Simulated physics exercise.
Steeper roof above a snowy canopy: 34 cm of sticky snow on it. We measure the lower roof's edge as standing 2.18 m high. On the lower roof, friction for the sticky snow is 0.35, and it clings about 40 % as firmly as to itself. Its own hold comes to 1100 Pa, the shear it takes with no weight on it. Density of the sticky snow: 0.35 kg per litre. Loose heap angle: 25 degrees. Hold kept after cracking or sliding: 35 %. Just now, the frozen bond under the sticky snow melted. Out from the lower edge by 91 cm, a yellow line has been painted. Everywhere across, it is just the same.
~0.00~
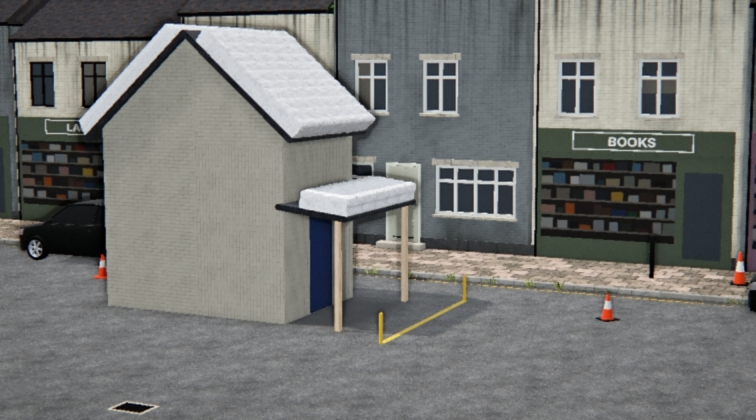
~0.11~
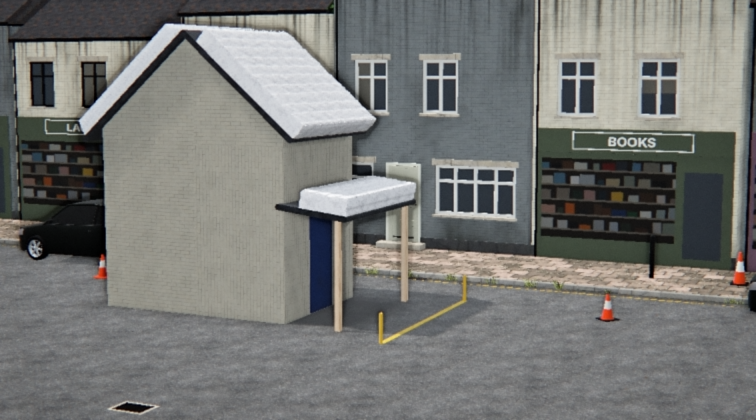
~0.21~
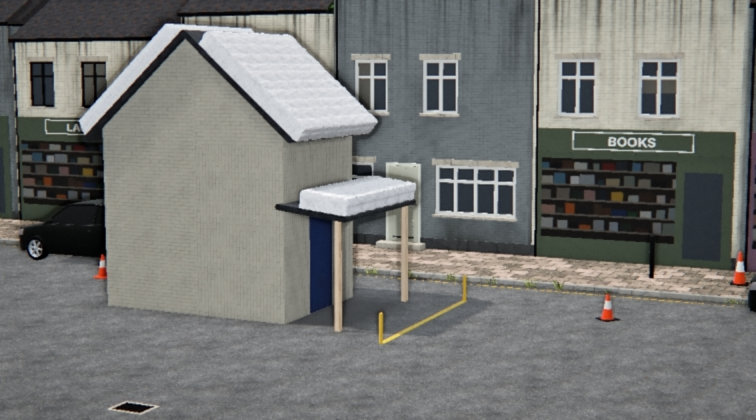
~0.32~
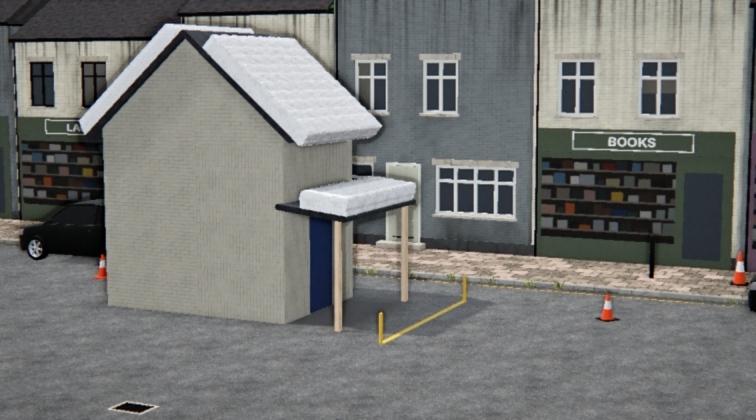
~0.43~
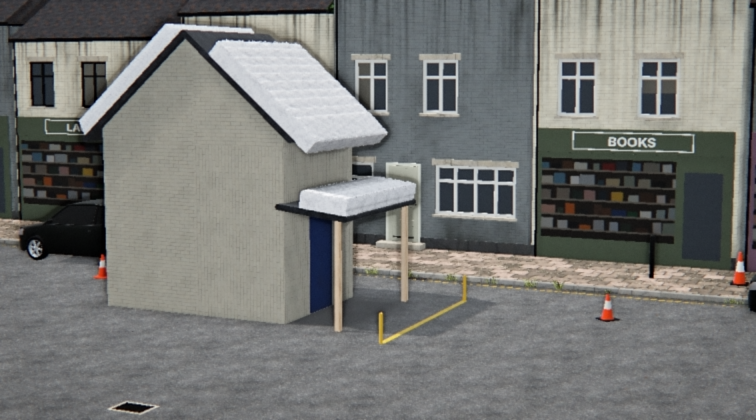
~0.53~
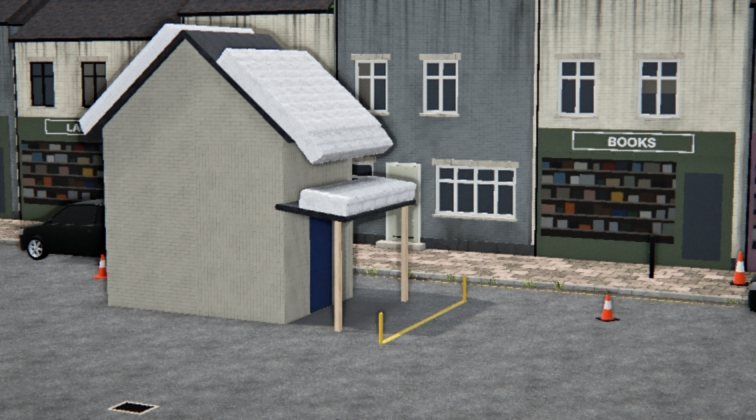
A thick white slab of snow slides down the building's upper roof toward the right.
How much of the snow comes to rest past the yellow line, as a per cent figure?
Roughly 70 per cent.
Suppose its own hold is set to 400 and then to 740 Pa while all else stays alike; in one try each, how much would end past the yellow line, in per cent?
First try roughly 65 per cent, second try roughly 70 per cent.
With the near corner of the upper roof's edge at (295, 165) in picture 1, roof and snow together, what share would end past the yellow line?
60 %, roughly.
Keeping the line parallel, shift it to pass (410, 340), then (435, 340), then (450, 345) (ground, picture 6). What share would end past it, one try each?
First try around 60 per cent, second around 45 per cent, third around 35 per cent.
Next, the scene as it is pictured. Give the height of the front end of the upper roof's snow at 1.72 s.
0.0 m, roughly.
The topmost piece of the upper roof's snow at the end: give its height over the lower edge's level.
It ends up some 0.4 m higher than the lower edge.
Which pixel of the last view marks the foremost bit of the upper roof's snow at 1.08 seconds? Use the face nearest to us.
(371, 214), give or take.
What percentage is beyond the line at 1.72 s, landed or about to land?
I'd put it at close to 60 in a hundred.
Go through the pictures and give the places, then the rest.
In the first picture, front end of the sticky snow at (294, 137).
In the second picture, front end of the sticky snow at (295, 138), its middle shifted 2.3 cm.
In the third picture, front end of the sticky snow at (297, 141), its middle shifted 9.4 cm, 4 % of it past the upper edge, in one piece.
In the fourth picture, front end of the sticky snow at (301, 127), its middle shifted 22 cm, 8 % of it past the upper edge, in one piece.
In the fifth picture, front end of the sticky snow at (307, 136), its middle shifted 39 cm, 14 % of it past the upper edge, in one piece.
In the sixth picture, front end of the sticky snow at (315, 148), its middle shifted 62 cm, 23 % of it past the upper edge, cracking.
By 1.08 s, none is below the lower edge and 0 % is past the line.
By 1.72 s, 74 % is below the lower edge and 60 % is past the line.
By 2.36 s, 81 % is below the lower edge and 70 % is past the line.
By 3.00 s, 81 % is below the lower edge and 70 % is past the line.
By 3.20 s, at the end, 81 % is below the lower edge and 70 % is past the line.
